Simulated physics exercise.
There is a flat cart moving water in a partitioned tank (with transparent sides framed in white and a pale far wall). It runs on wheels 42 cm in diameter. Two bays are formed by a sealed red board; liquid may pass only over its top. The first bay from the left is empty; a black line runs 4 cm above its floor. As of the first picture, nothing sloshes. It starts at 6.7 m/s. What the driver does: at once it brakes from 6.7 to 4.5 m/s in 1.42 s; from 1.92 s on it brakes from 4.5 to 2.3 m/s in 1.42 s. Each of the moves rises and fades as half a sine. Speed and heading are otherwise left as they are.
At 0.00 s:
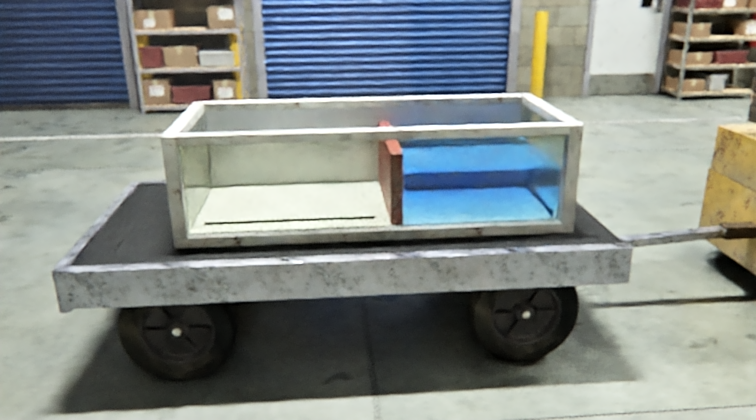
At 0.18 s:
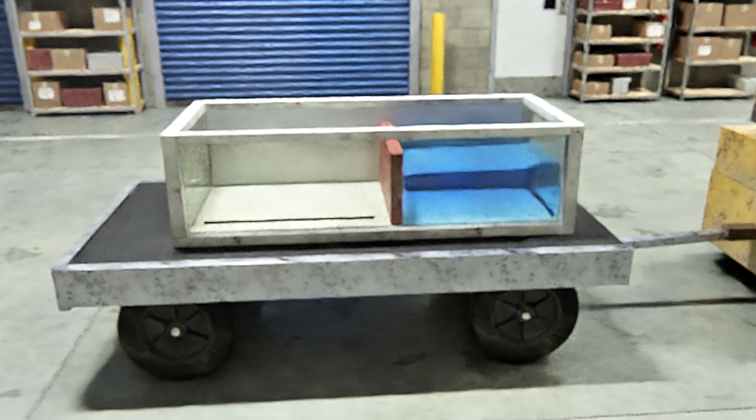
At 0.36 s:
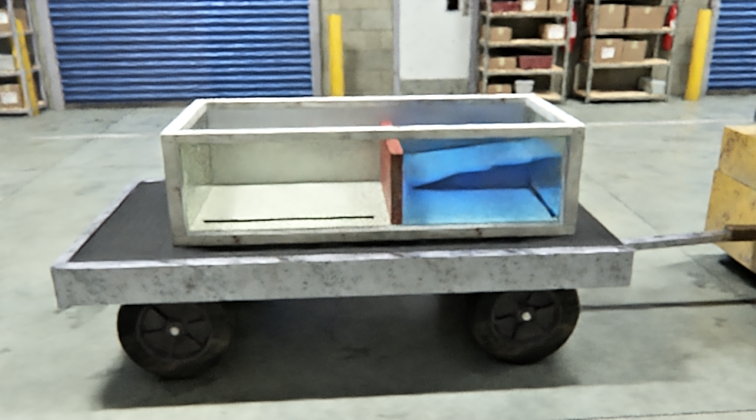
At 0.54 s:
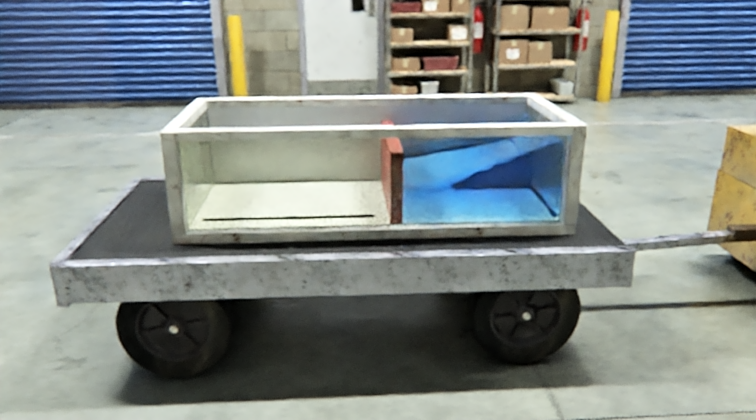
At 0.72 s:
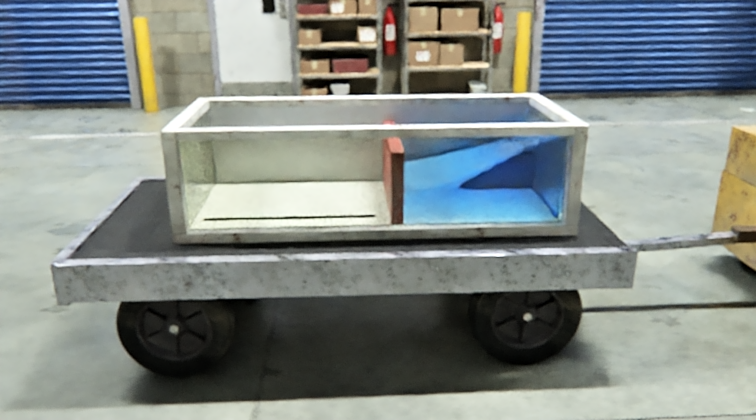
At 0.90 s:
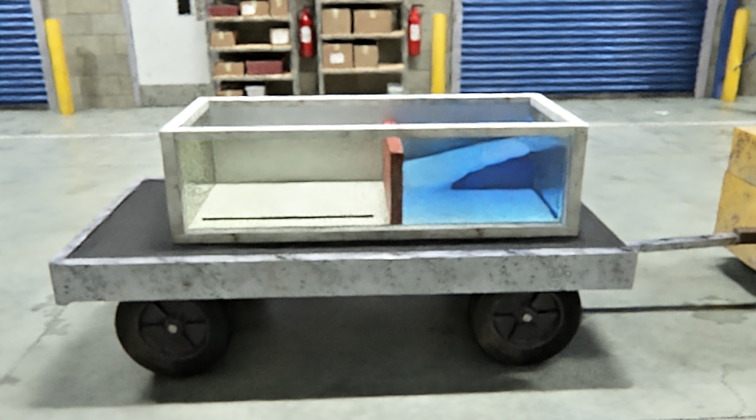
A flat cart carrying a partitioned tank rolled to the right past blue shutters and shelves of boxes, while the blue water in its right-hand bay sloshed and the left bay stayed empty.
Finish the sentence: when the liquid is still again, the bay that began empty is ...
... empty as before.
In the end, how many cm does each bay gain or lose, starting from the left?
In cm: 0, 0.
By 1.70 s the bays hold 0, 22 cm, left to right.
By 2.70 s the bays hold 0, 22 cm, left to right.
By 3.90 s the bays hold 0, 22 cm, left to right.
By 6.32 s the bays hold 0, 22 cm, left to right.
